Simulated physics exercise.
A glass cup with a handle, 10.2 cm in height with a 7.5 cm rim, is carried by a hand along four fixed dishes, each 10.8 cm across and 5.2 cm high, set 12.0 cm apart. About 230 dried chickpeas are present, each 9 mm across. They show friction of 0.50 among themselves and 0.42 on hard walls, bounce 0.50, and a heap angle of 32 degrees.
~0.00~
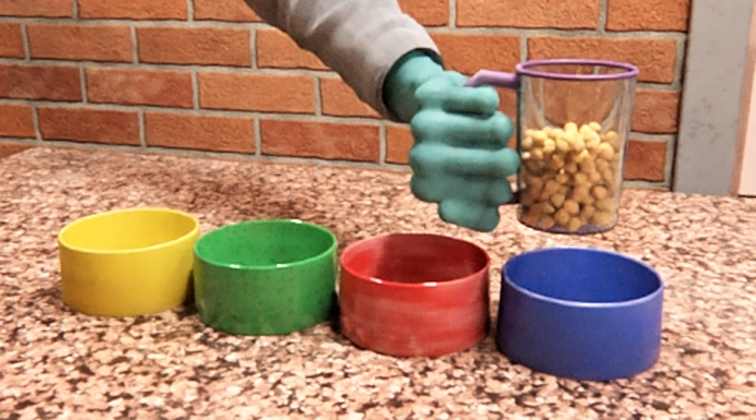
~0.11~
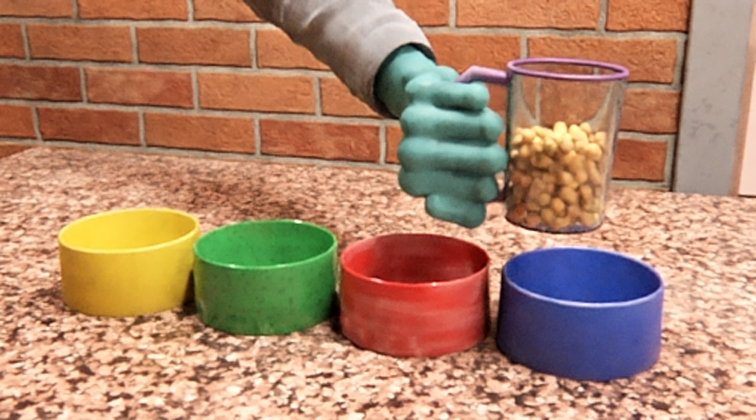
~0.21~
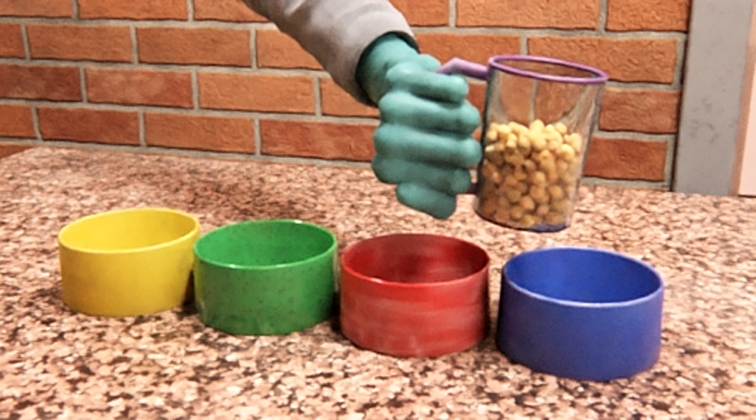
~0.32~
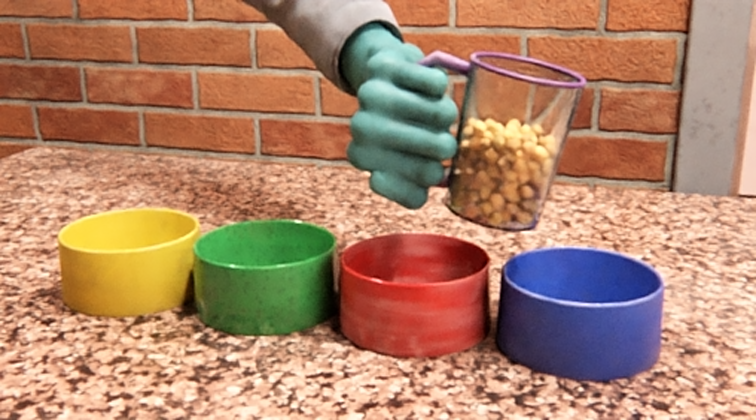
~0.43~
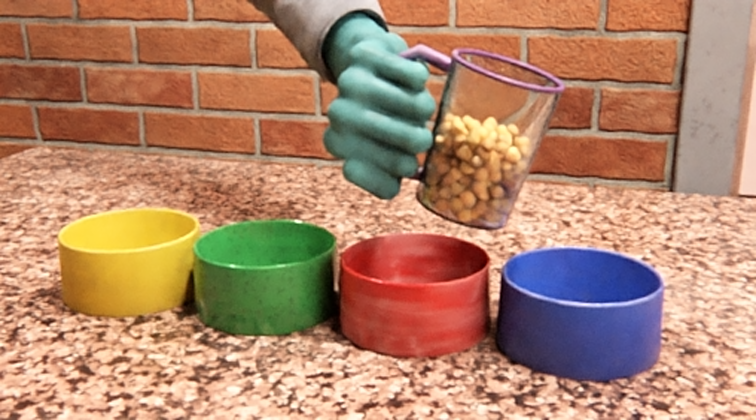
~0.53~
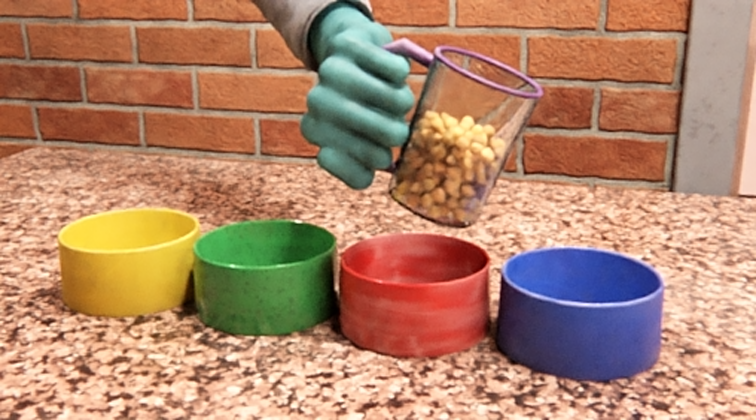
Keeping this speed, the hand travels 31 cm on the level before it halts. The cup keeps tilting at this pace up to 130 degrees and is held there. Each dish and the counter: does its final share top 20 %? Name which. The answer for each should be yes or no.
Red - no, blue - no, green - yes, yellow - no, counter - no.
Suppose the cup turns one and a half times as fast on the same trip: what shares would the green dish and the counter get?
Green 100; counter 0.
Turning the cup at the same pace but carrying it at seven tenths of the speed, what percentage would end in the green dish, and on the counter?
Then the green dish gets 100 and the counter 0.
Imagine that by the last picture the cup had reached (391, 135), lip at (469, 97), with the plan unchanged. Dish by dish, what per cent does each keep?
Dish by dish: Red 0 percent, blue 0 percent, green 100 percent, yellow 0 percent.
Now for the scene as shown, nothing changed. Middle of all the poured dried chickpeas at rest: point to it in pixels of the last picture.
When it all comes to rest, the middle is near (258, 282).
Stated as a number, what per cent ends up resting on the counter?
Roughly 0 in a hundred.
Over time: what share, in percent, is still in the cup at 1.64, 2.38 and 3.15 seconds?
About 100, 100, 0 per cent.
After 1.64 s, tilt 71 degrees; cup holds 100 %.
Then, at 2.38 s, tilt 105 degrees; cup holds 100 %.
After 3.15 s, tilt 130 degrees; cup holds 0 %, green 100 %.
By 3.5 s all is still; red 0 %, blue 0 %, green 100 %, yellow 0 %, counter 0 %.
